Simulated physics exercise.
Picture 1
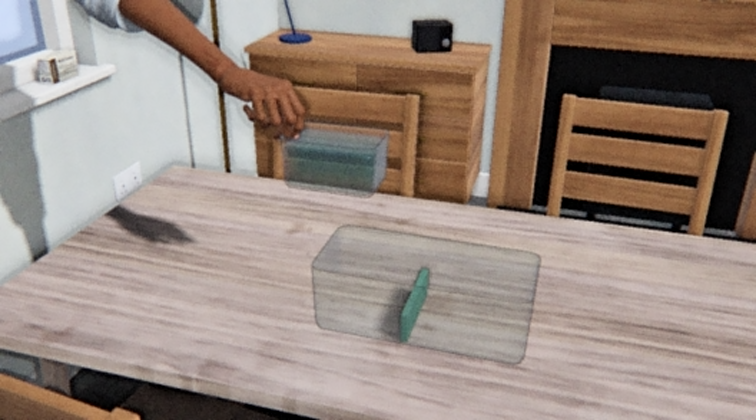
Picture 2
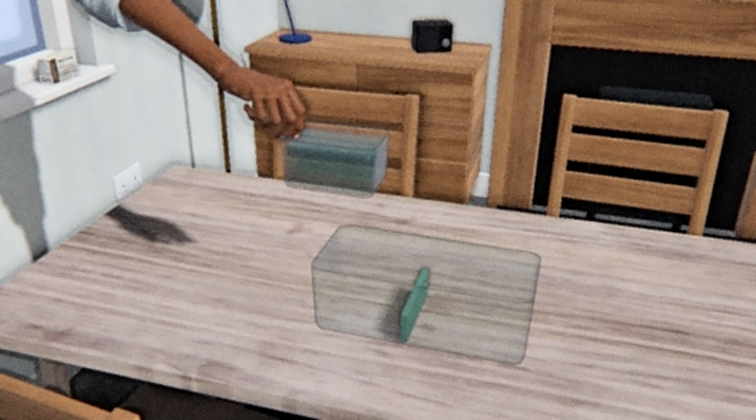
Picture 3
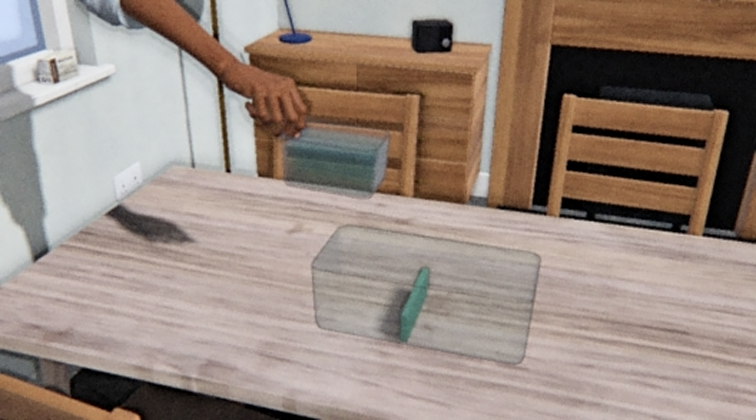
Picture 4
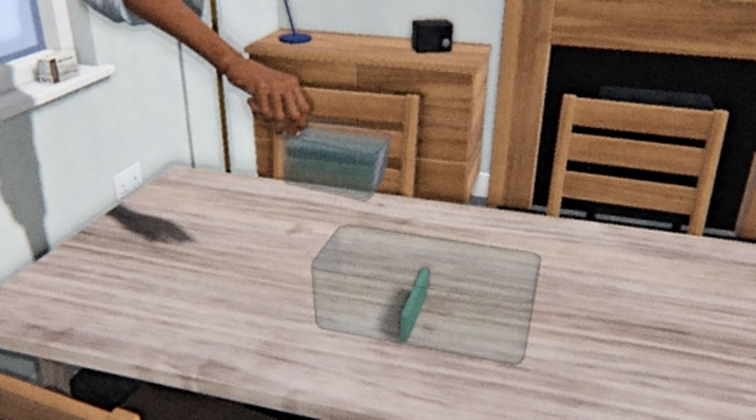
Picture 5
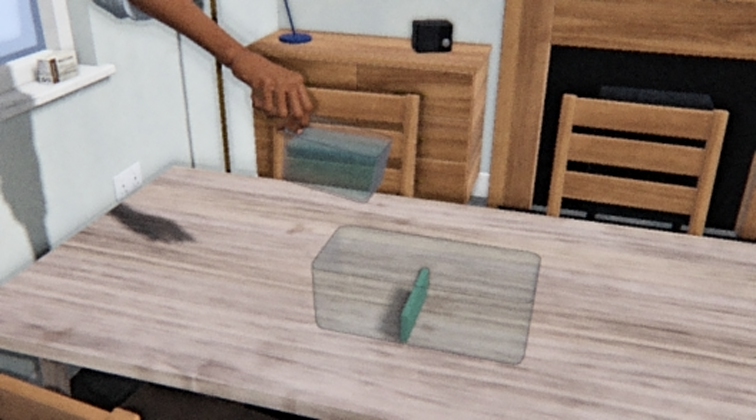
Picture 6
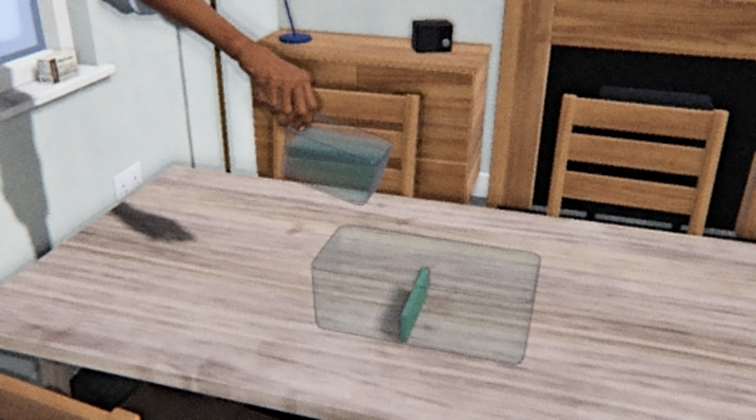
A hand held a small clear tub of bluish water above the left end of a long, see-through basin with a low green wall inside, then slowly tilted it slightly down toward the right.
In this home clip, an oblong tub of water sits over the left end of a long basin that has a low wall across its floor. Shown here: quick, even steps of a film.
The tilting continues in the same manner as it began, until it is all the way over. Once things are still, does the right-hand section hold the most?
Yes, the right-hand section does.
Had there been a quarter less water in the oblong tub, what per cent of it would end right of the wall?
It comes to near 50 per cent.
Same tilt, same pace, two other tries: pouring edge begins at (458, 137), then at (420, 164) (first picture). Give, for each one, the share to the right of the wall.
In turn 90 % and 90 %.
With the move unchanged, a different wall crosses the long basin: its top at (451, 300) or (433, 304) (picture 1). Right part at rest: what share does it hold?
Roughly 5 % and then 45 %.
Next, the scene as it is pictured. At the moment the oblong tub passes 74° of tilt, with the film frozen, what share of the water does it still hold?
Close to 45 per cent.
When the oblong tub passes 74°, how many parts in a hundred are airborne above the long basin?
Roughly 40 per cent.
A moment on, the tilt is 74° and 46 per cent is still to pour, 2 is left of the wall and 11 right of it.
Next, the tilt is 103° and 8 per cent is still to pour, 18 is left of the wall and 65 right of it.
Then the tilt is 104° and 1 per cent is still to pour, 31 is left of the wall and 66 right of it.
Later the tilt is 104° and 0 per cent is still to pour, 33 is left of the wall and 66 right of it.
In the end 33 per cent lies left of the wall, 66 right of it and 1 outside.
